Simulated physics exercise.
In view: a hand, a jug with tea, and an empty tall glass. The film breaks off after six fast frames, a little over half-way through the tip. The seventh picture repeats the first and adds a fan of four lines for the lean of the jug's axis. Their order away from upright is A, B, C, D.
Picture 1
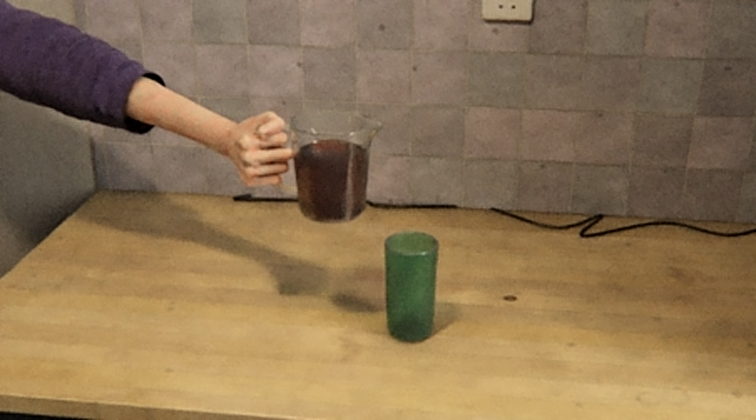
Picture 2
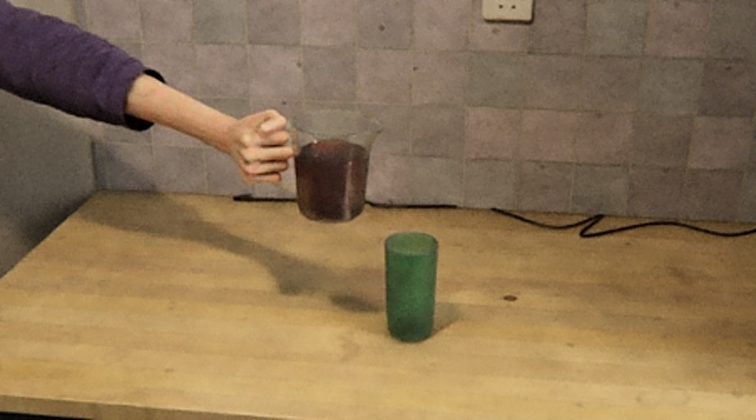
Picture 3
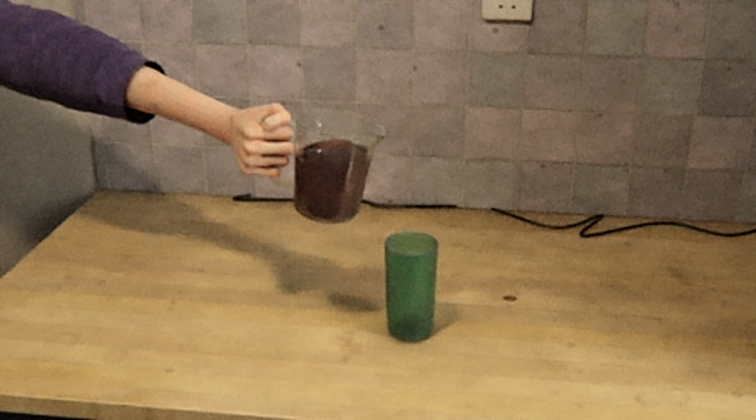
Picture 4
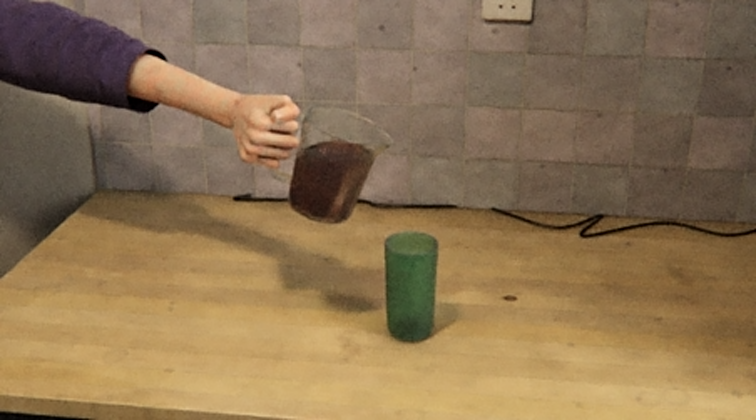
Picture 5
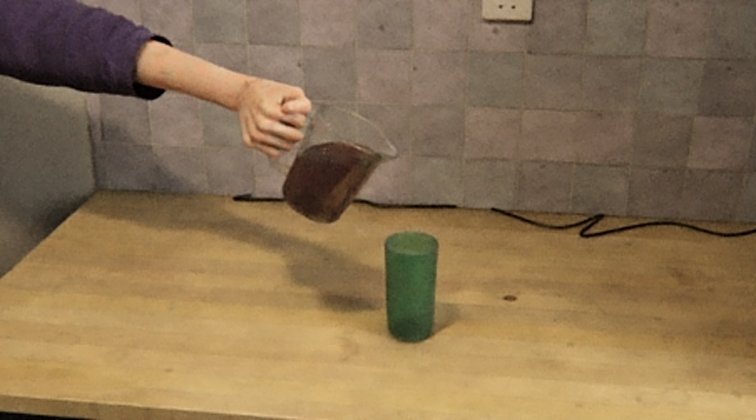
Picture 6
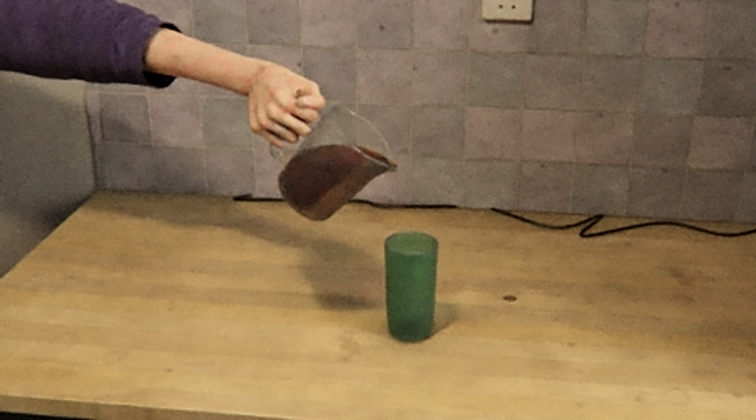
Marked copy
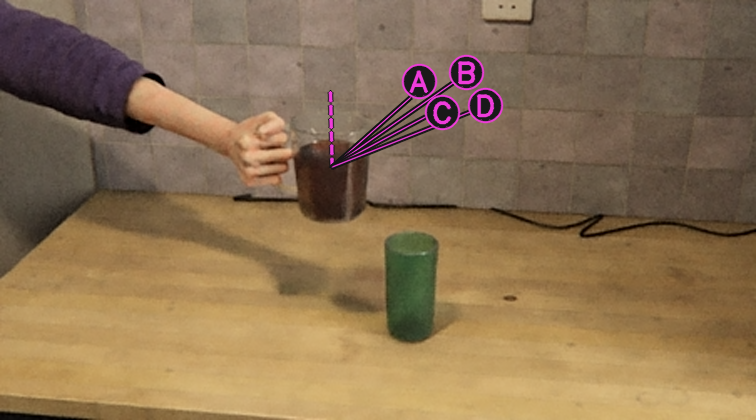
We see a hand in a purple sleeve holding a clear jug of dark liquid above a wooden surface, to the upper left of a green tumbler. The hand steadily tilts the jug to the right, and the liquid shifts toward its lip.
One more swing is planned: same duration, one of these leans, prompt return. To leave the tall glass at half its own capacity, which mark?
I would pick line D.
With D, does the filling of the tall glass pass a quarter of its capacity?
Yes.
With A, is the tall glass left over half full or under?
Under half.
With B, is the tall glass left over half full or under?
Under half.
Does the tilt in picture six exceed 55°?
No, it does not.
On the marked copy, A at (410, 97); B at (453, 82); C at (425, 117); D at (470, 112).
Choosing A, the tall glass ends with about 12 % of what it can hold.
Choosing B, the tall glass ends with about 21 % of what it can hold; 3 % of the tea is spilt.
Choosing C, the tall glass ends with about 31 % of what it can hold; 6 % of the tea is spilt.
Choosing D, the tall glass ends with about 49 % of what it can hold; 6 % of the tea is spilt.
